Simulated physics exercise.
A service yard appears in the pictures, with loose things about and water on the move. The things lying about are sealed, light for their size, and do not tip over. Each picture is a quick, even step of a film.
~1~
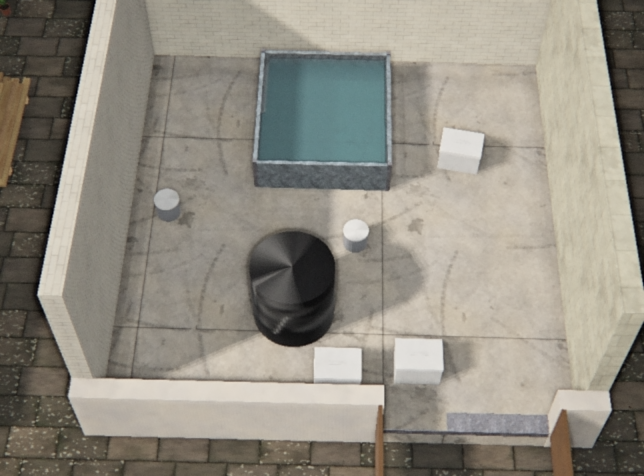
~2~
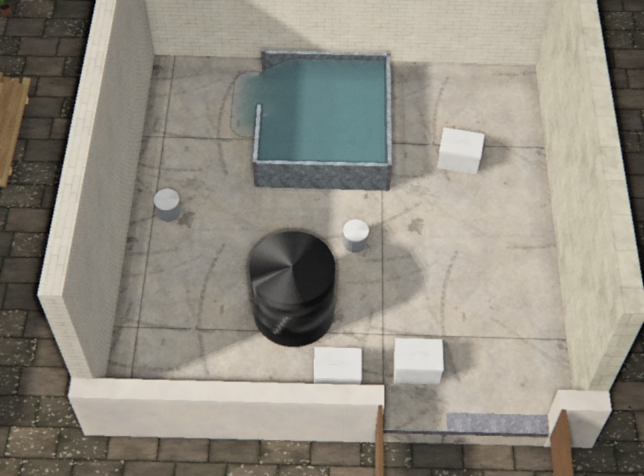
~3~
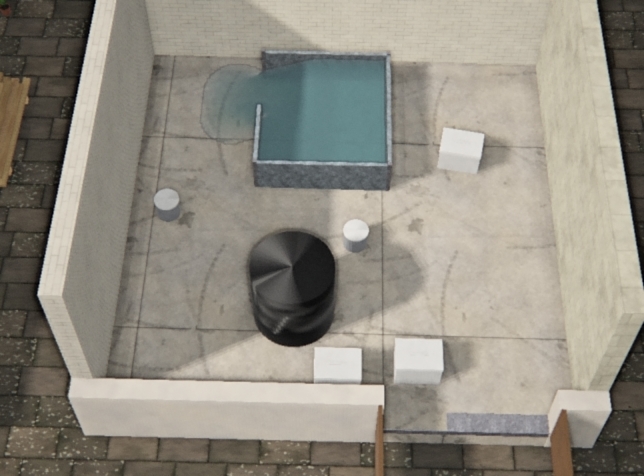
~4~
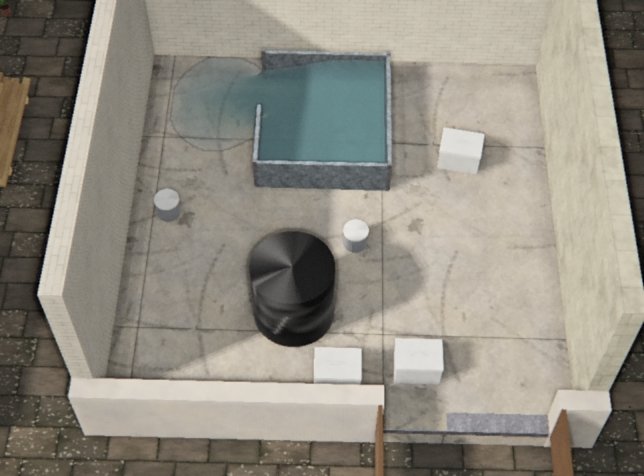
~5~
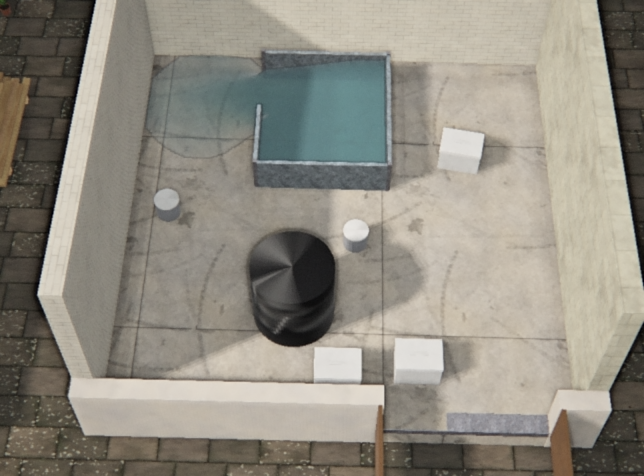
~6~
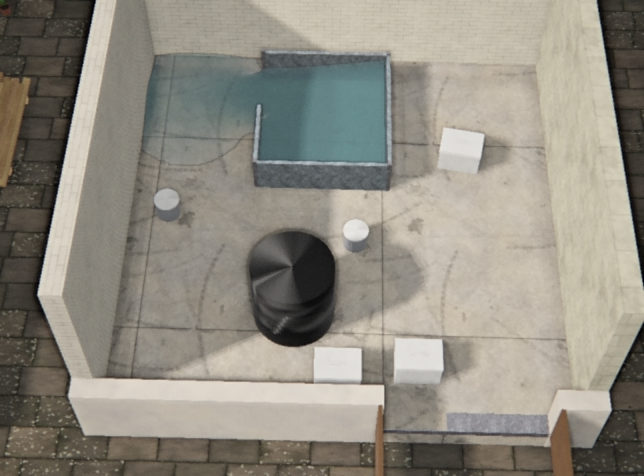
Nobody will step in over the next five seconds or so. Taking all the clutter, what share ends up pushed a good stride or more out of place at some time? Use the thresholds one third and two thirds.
I'd put it under one third.
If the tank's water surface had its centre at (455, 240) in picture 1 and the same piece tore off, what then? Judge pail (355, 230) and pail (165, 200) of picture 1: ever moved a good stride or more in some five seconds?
Taking them in the order you gave, the first got carried that far and the second got carried that far.
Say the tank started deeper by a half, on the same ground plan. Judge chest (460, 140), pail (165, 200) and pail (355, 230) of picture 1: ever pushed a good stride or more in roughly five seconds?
The first stopped before it, the second reached the mark, the third stopped before it.
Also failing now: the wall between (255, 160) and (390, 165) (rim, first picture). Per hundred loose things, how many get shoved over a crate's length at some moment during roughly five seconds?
My estimate is some 40 per cent of them.
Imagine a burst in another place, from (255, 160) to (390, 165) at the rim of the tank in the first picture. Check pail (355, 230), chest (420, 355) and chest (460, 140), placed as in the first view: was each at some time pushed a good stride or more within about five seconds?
Well, in order they come out as beyond that mark, beyond that mark and under that mark.
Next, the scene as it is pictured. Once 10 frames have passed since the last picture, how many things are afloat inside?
By my count, 0.
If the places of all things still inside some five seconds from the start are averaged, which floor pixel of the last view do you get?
Near (377, 303).
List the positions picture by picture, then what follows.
The first picture shows a chest at (419, 354) rests on the ground; a pail at (166, 199), on the bottom; 0 of 5 have shifted.
The second picture shows a chest at (419, 354) rests on the ground; a pail at (166, 199) rests on the ground; 0 of 5 have shifted.
The third picture shows a chest at (419, 354), on the bottom; a pail at (166, 199), on the bottom; 0 of 5 have shifted.
The fourth picture shows a chest at (419, 354), on the bottom; a pail at (166, 199) rests on the ground; 0 of 5 have shifted.
The fifth picture shows a chest at (419, 354) rests on the ground; a pail at (166, 199) rests on the ground; 0 of 5 have shifted.
The sixth picture shows a chest at (419, 354), on the bottom; a pail at (166, 199) rests on the ground; 0 of 5 have shifted.
A moment on, 0 of 5 are well off their spots; 0 afloat.
Next, 0 of 5 are well off their spots; 0 afloat.
Later, 1 of 5 are well off their spots; 0 afloat.
In the end, 1 of 5 are well off their spots, and 1 have been at some point; 1 afloat.
